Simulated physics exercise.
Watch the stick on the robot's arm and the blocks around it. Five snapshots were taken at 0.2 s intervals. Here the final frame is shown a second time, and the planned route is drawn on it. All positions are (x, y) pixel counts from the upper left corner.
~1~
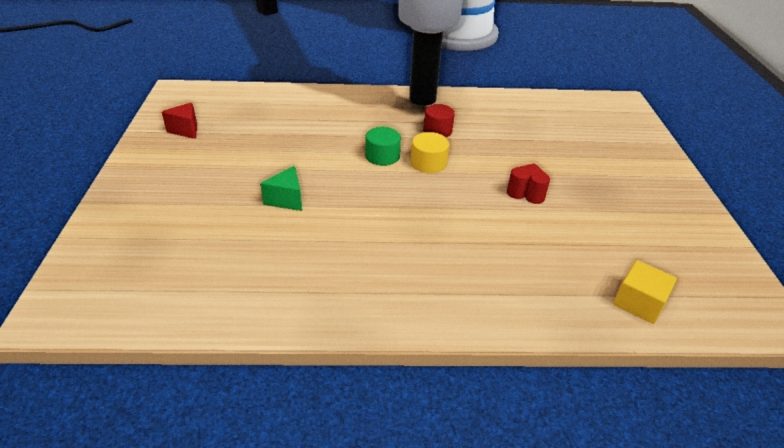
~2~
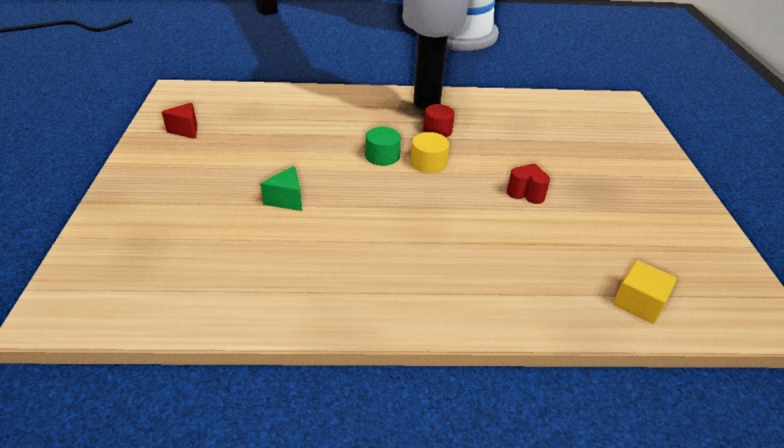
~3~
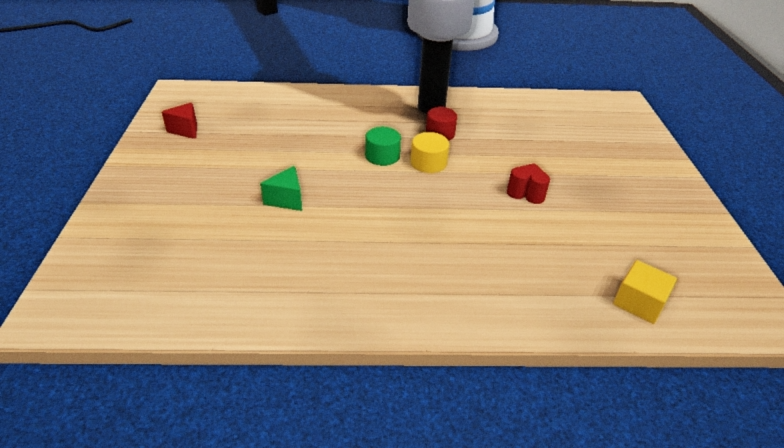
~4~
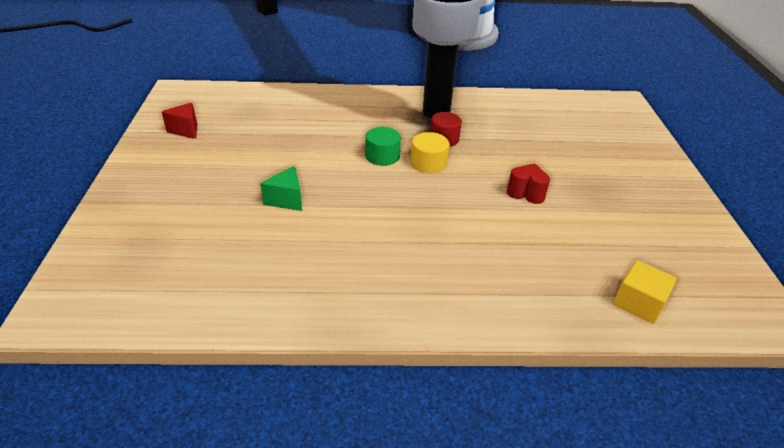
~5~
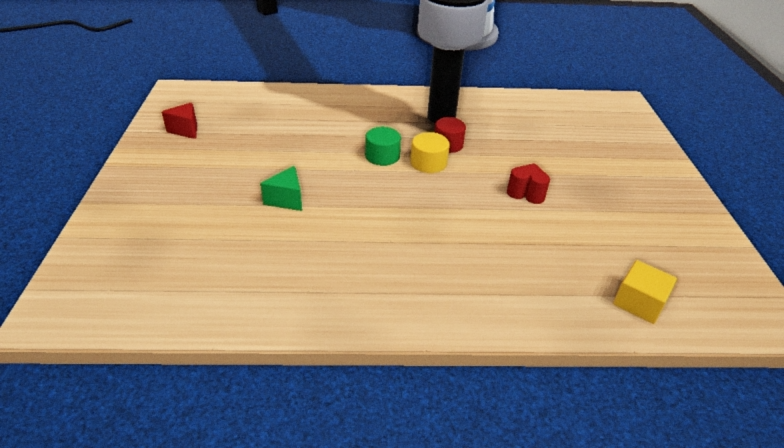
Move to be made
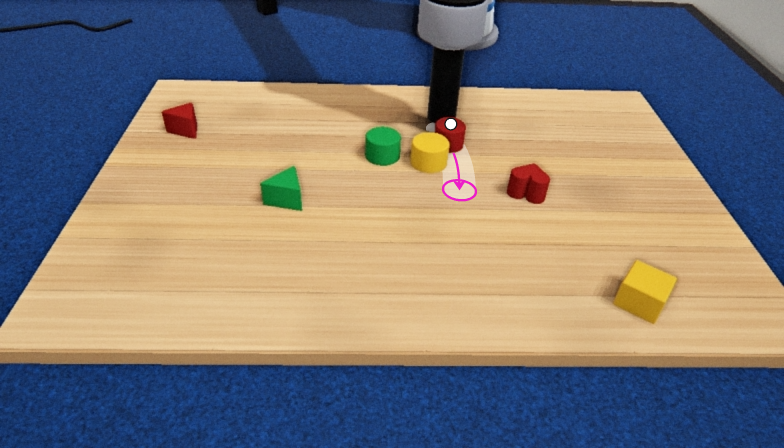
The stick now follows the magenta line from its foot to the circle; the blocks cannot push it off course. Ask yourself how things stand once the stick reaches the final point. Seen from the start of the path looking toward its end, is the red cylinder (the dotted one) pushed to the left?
Yes
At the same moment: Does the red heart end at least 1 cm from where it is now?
I expect not.
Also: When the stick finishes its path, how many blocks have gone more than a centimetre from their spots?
There will be two blocks displaced.
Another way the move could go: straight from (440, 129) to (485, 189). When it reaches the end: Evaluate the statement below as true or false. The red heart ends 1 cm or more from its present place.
Verdict: False.
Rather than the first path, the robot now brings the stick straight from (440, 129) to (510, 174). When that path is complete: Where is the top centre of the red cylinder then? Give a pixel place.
Its top centre is at about (471, 151).
Drawn move, from (440, 129) via (451, 147) and (458, 168), ending at (459, 190); the dot is on the red cylinder.
On the path given first. One third of the way, stick at (453, 136); red cylinder at (466, 143).
Two thirds of the way, stick at (459, 156); yellow cylinder at (426, 148); red cylinder at (480, 163).
At the end, stick at (461, 178); yellow cylinder at (426, 148); red cylinder at (494, 180); red heart still.
